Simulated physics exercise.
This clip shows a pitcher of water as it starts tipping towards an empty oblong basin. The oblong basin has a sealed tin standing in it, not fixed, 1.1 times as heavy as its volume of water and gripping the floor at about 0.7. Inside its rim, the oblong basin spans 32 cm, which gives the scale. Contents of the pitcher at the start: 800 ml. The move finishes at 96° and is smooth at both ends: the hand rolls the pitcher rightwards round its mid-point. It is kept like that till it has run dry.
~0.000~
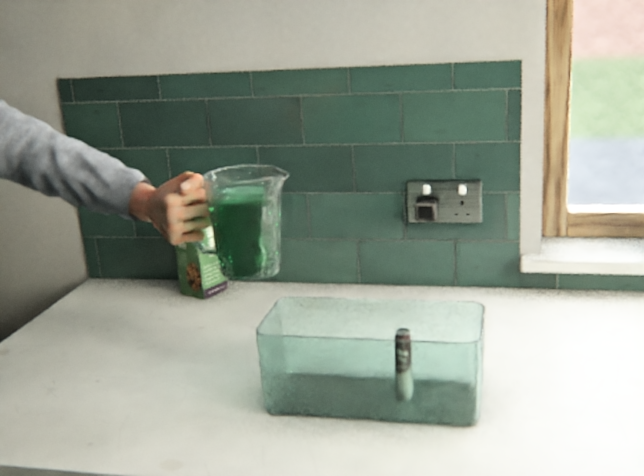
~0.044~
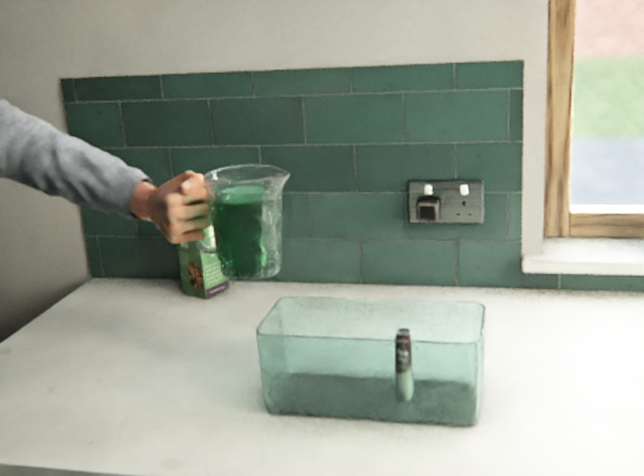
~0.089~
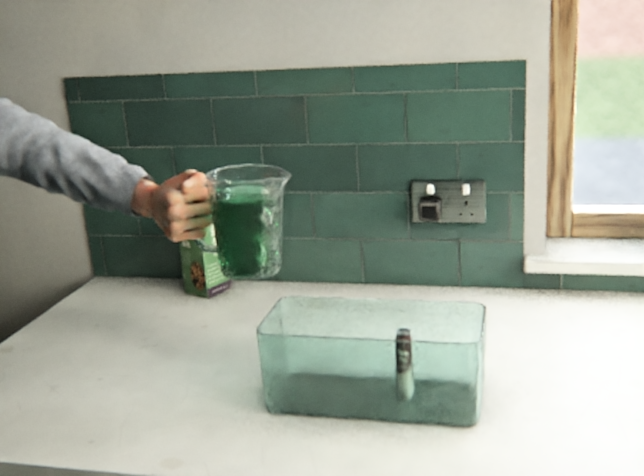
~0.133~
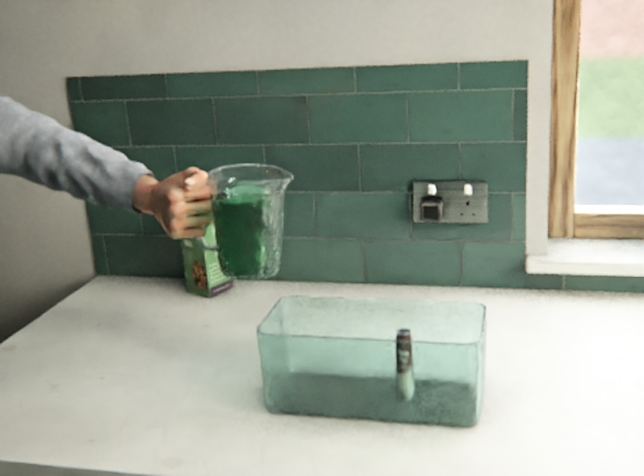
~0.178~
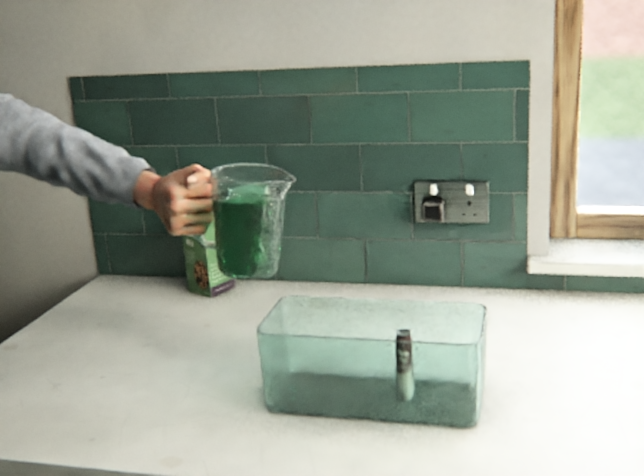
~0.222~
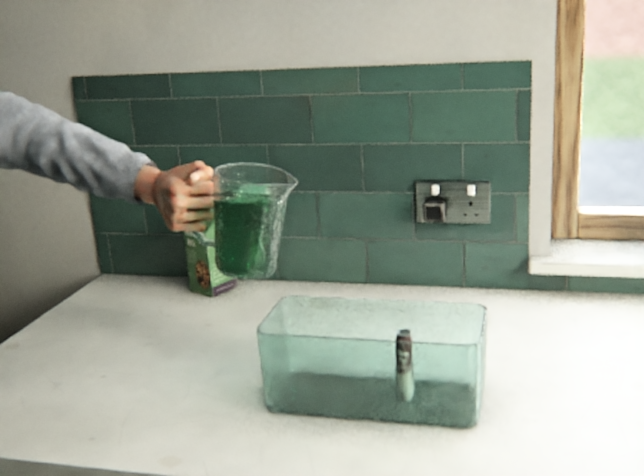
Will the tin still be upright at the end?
I expect it will stay vertical.
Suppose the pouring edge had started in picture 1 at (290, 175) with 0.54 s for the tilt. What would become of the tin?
After that, the tin stays vertical.
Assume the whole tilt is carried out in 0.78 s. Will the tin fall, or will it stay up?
Then it holds its balance.
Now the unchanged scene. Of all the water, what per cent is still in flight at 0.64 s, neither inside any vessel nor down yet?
Near 8 per cent at that moment.
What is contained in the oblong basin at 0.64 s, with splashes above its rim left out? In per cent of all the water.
Roughly 0 percent of it.
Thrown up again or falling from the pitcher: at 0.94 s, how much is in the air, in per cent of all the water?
Close to 20 in every hundred parts.
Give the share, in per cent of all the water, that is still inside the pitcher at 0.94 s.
About 50 percent.
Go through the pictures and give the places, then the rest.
In the first frame, it leans 0°; its right rim is at (288, 175); the water meets the walls at (213, 193) and (278, 194); the oblong basin's rim runs from (267, 316) to (483, 323); the tin's top is at (403, 334).
In the second frame, it leans 0°; its right rim is at (289, 175); the water meets the walls at (213, 193) and (279, 194).
In the third frame, it leans 2°; its right rim is at (290, 176); the water meets the walls at (215, 192) and (280, 194).
In the fourth frame, it leans 3°; its right rim is at (292, 177); the water meets the walls at (217, 192) and (282, 194).
In the fifth frame, it leans 6°; its right rim is at (295, 180); the water meets the walls at (218, 193) and (284, 194).
In the sixth frame, it leans 9°; its right rim is at (297, 183); the water meets the walls at (221, 193) and (286, 195).
Then, 0.64 s in, the tilt is 59° and 92 per cent is still to pour; the tin stands where it began.
Then, 0.94 s in, the tilt is 91° and 50 per cent is still to pour; the tin stands where it began.
Then, 1.26 s in, the tilt is 96° and 11 per cent is still to pour; the tin stands where it began.
Then, 1.61 s in, the tilt is 96° and 1 per cent is still to pour; the tin stands where it began.
Finally, the tin stands where it began.
